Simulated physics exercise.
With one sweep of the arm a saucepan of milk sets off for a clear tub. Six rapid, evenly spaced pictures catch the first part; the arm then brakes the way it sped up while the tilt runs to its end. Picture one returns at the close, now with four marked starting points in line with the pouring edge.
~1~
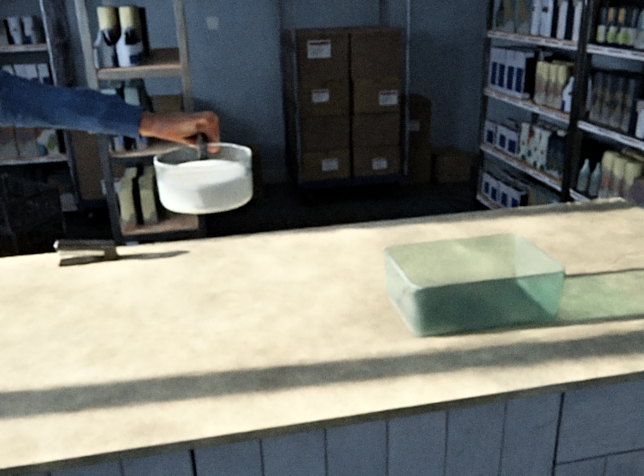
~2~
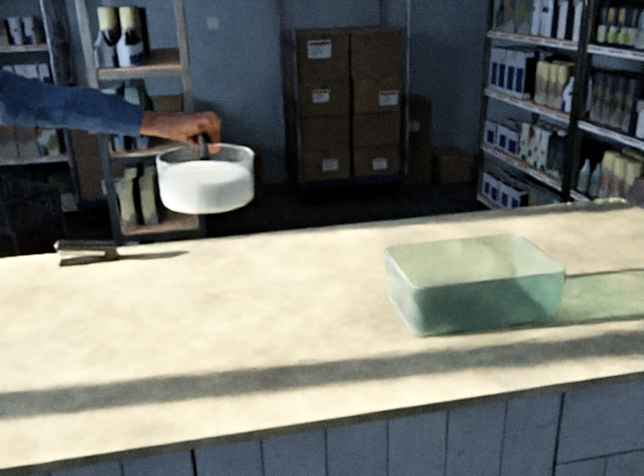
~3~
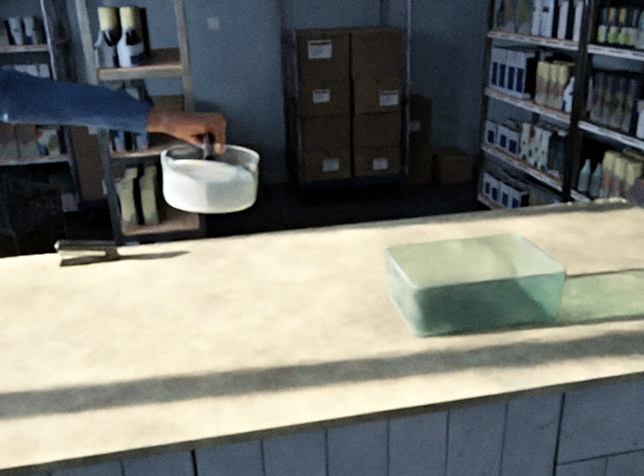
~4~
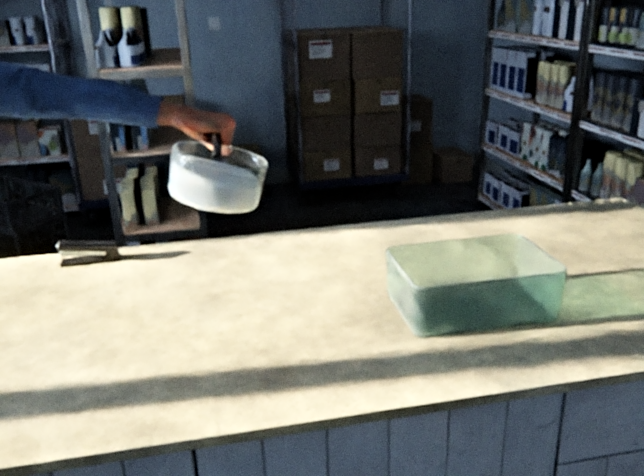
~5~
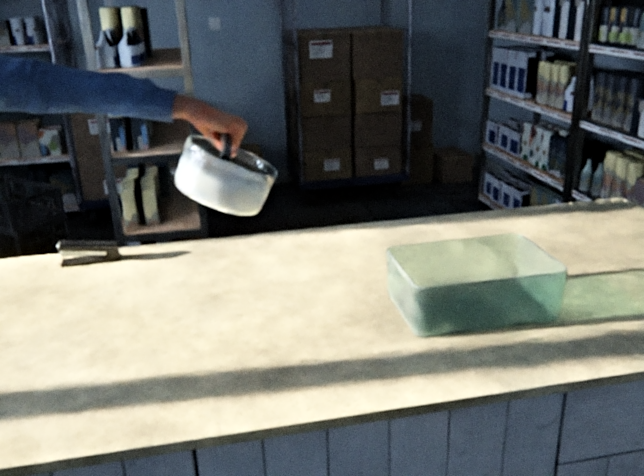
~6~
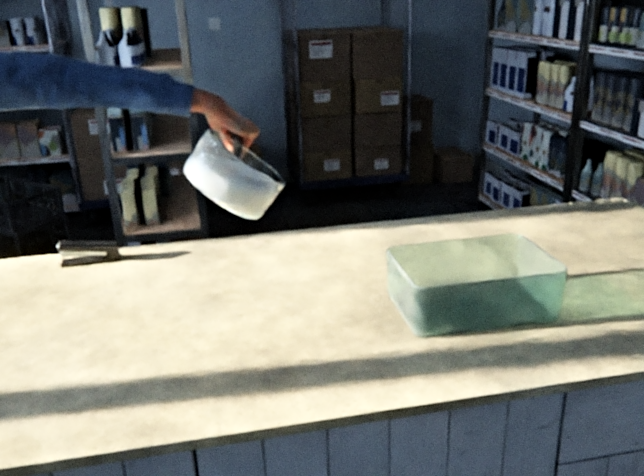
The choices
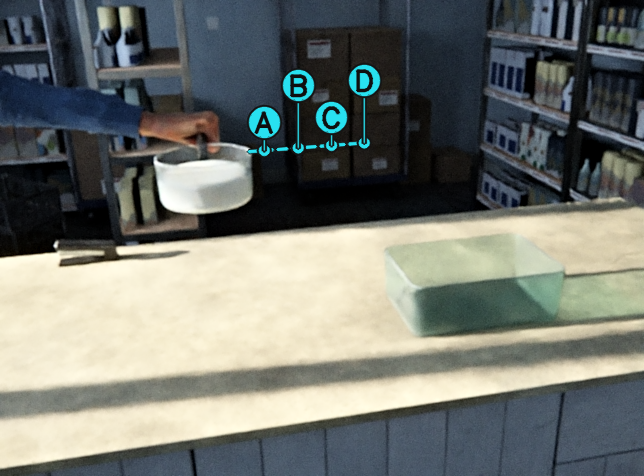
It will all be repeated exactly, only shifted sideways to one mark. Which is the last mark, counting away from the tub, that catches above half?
B is the one.
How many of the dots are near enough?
Three.
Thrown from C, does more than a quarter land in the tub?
Yes.
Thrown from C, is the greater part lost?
No, that is safe.
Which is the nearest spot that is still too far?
The answer is A.
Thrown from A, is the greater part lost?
Yes, that goes wrong.
On the marked copy, A at (264, 150); B at (298, 147); C at (331, 145); D at (364, 142).
Choosing A, about 8 % lands in the tub, 88 % falls short and 3 % goes beside or beyond.
Choosing B, about 75 % lands in the tub, 10 % falls short and 15 % goes beside or beyond.
Choosing C, about 83 % lands in the tub, 5 % falls short and 12 % goes beside or beyond.
Choosing D, about 71 % lands in the tub, 3 % falls short and 25 % goes beside or beyond.
